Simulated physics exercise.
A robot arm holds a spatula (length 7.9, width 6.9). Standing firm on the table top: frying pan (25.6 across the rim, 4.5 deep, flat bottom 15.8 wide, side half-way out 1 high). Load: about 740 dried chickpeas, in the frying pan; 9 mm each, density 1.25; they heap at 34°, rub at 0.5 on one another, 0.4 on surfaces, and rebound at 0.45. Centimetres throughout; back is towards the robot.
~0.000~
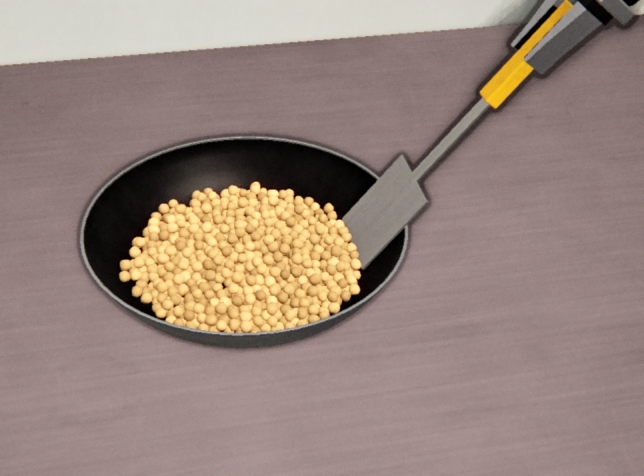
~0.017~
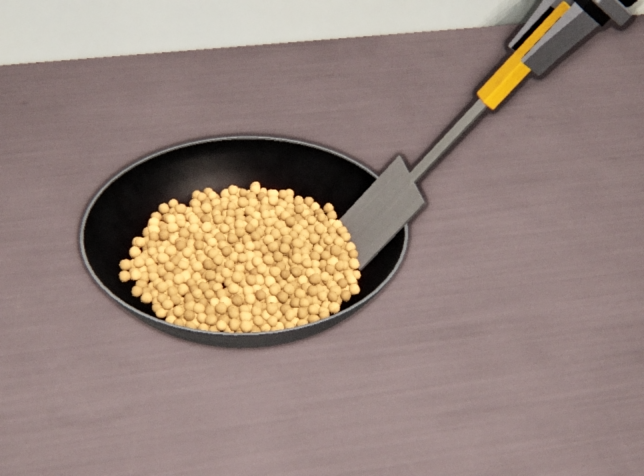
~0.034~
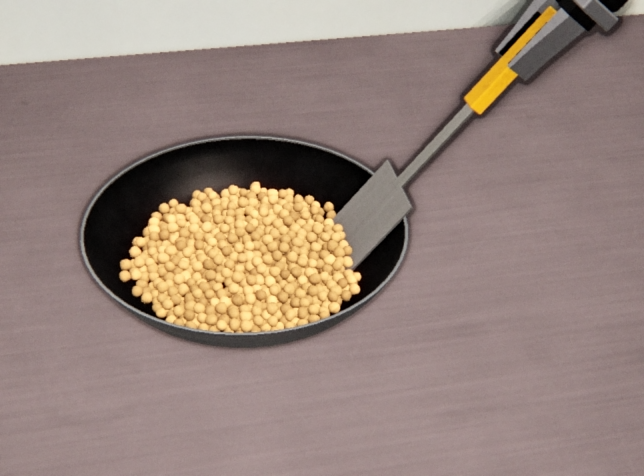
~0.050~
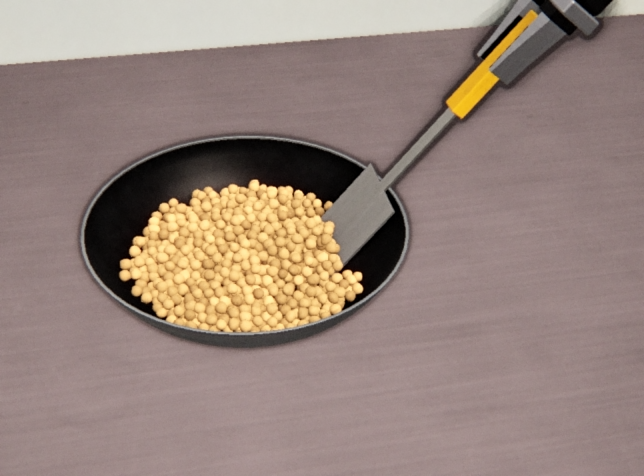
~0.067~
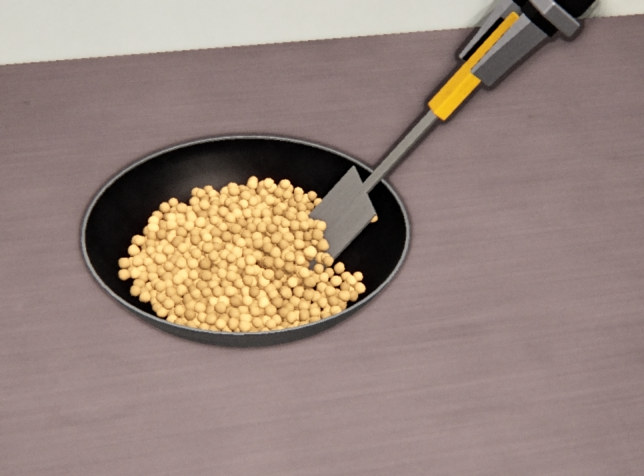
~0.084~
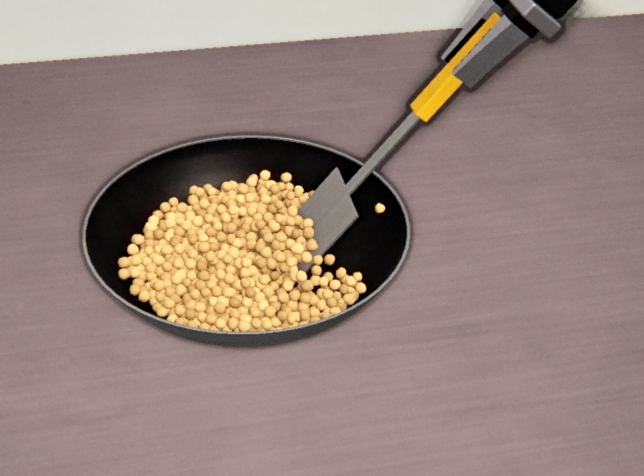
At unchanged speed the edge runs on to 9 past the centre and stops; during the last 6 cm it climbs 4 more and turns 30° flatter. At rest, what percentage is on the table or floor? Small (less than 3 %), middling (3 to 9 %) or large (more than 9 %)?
A large share, more than 9 %, ends on the table or floor.
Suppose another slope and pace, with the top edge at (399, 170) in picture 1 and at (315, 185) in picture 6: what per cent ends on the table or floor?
About 15 per cent.
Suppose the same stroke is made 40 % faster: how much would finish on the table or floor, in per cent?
In that case some 20 per cent.
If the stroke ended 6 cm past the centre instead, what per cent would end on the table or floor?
Then about 5 per cent.
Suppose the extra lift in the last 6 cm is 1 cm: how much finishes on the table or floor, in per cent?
About 5 per cent.
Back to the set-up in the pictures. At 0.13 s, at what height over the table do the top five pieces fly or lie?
Some 5 cm.
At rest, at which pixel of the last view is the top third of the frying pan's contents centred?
Near (154, 254).
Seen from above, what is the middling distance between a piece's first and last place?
About 3 cm.
After 0.13 s, sloping 51°, highest piece 6 above the table; 738 in the frying pan.
After 0.18 s, sloping 40°, highest piece 6 above the table; 738 in the frying pan.
After 0.40 s, sloping 21°, highest piece 5 above the table; 641 in the frying pan, 96 on the table or floor, 1 on the blade or in flight.
After 1.45 s, sloping 21°, highest piece 4 above the table; 640 in the frying pan, 98 on the table or floor.
In the end, 640 in the frying pan, 98 on the table or floor. That is 13 % on the table or floor.
